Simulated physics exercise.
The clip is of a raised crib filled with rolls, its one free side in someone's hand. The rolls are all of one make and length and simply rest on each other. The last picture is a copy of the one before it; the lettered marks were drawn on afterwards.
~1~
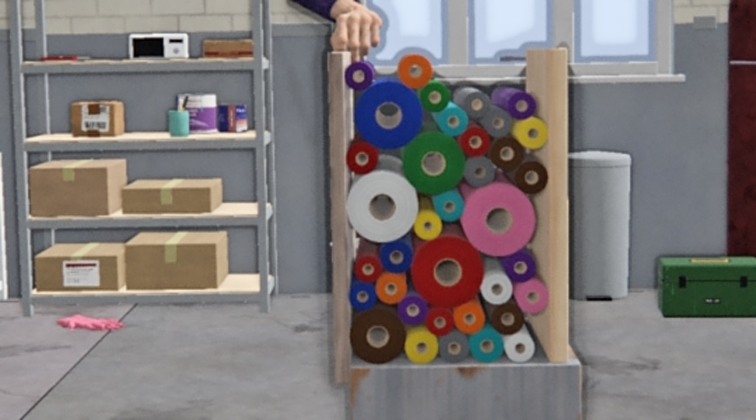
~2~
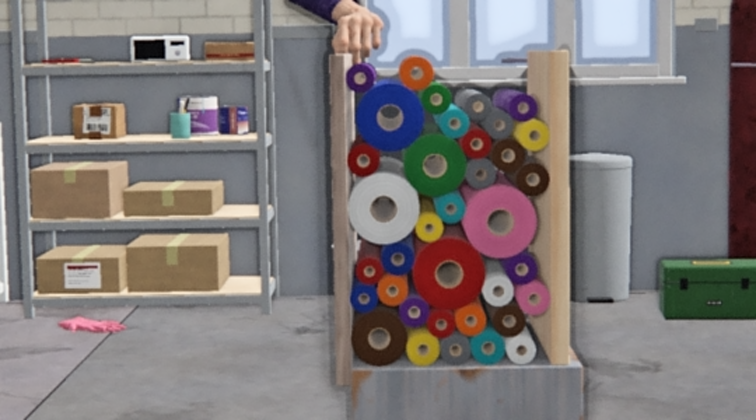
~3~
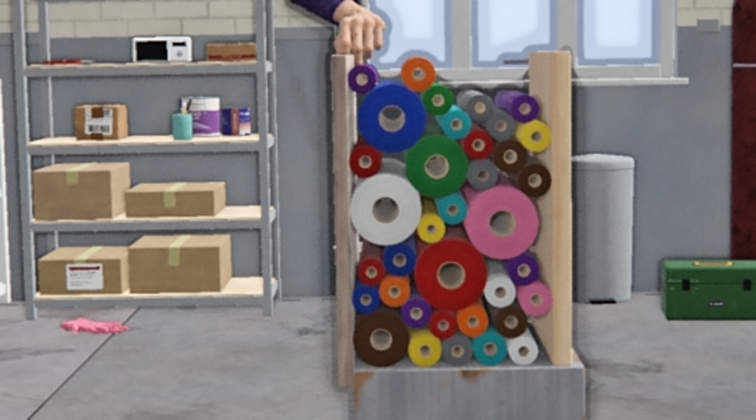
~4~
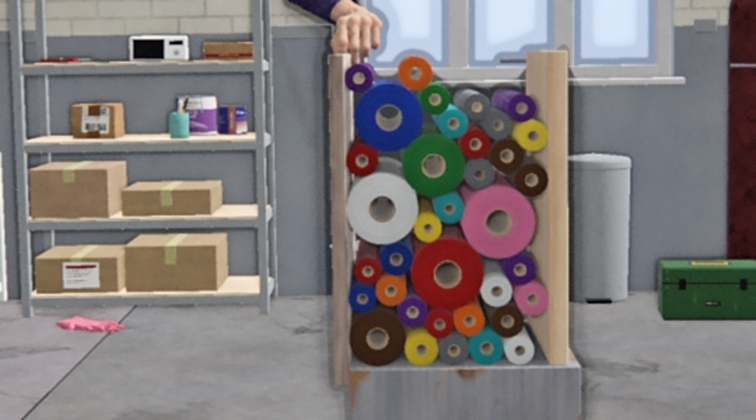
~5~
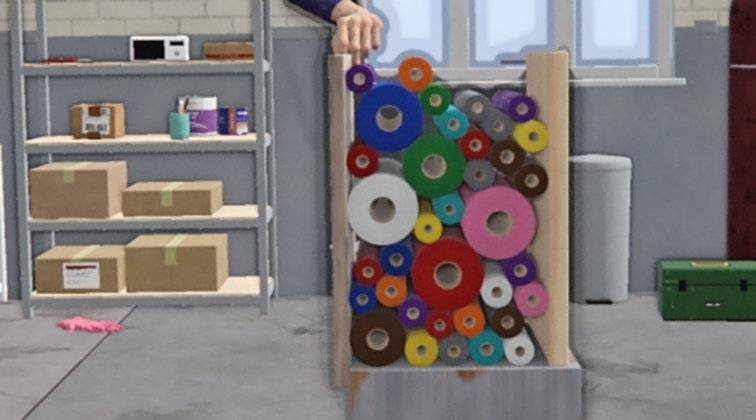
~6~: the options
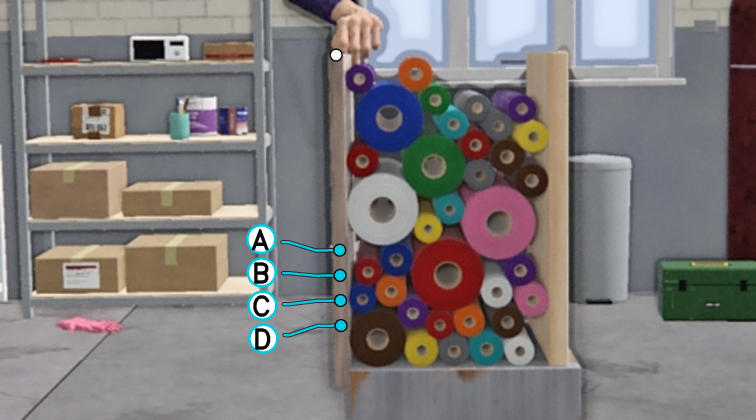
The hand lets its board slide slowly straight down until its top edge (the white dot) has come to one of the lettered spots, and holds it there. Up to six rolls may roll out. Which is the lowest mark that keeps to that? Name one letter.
Stop at A.
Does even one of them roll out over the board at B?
At B: Yes.
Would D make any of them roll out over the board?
Yes.
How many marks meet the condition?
One of the four.
On the marked copy, A at (340, 250); B at (340, 275); C at (341, 301); D at (341, 326); the white dot at (336, 55).
Taking A. A third of the way, top of the board (346, 135).
Two thirds of the way, top of the board (347, 223).
When it is over, top of the board (348, 249), five out over the board.
As for the rest, B more than six out over the board; C more than six out over the board; D more than six out over the board.
